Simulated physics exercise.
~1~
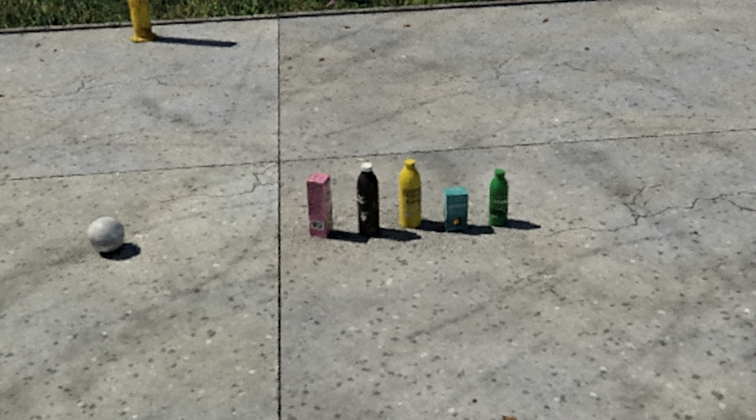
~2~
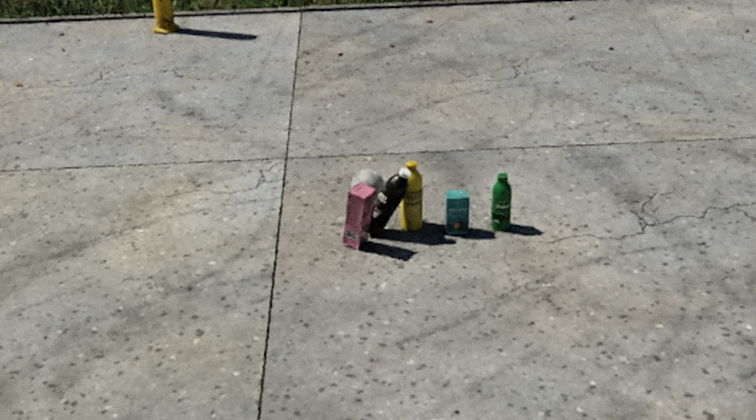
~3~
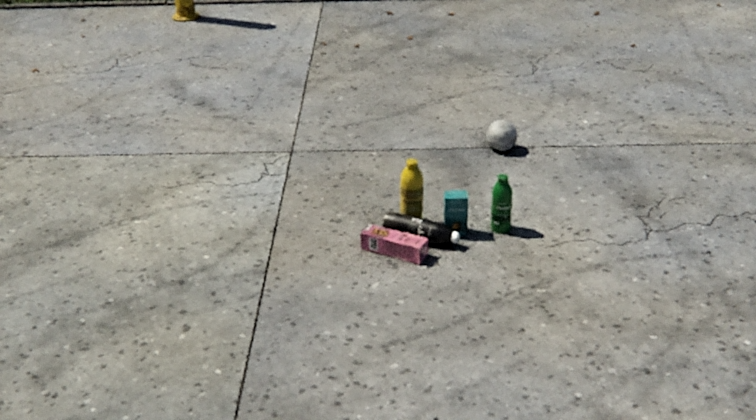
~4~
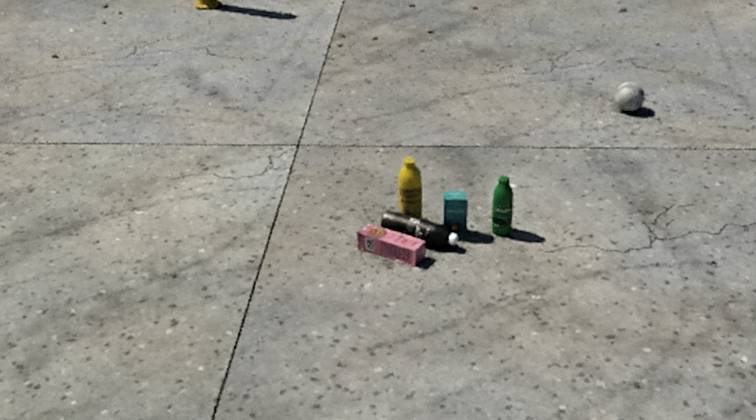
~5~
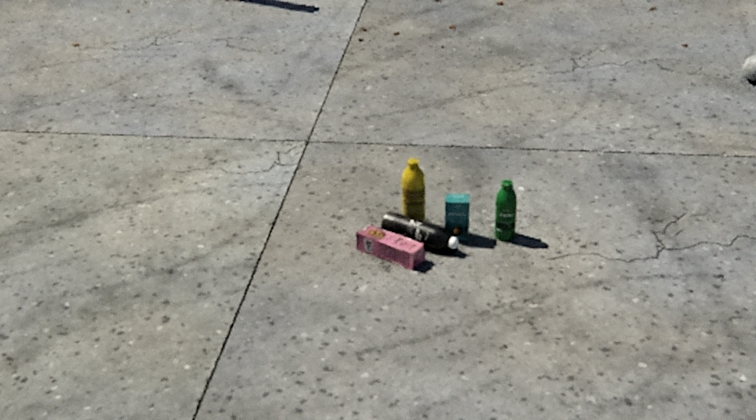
White ball rolling right across concrete, knocking over a pink carton and a black bottle, leaving three other containers standing.
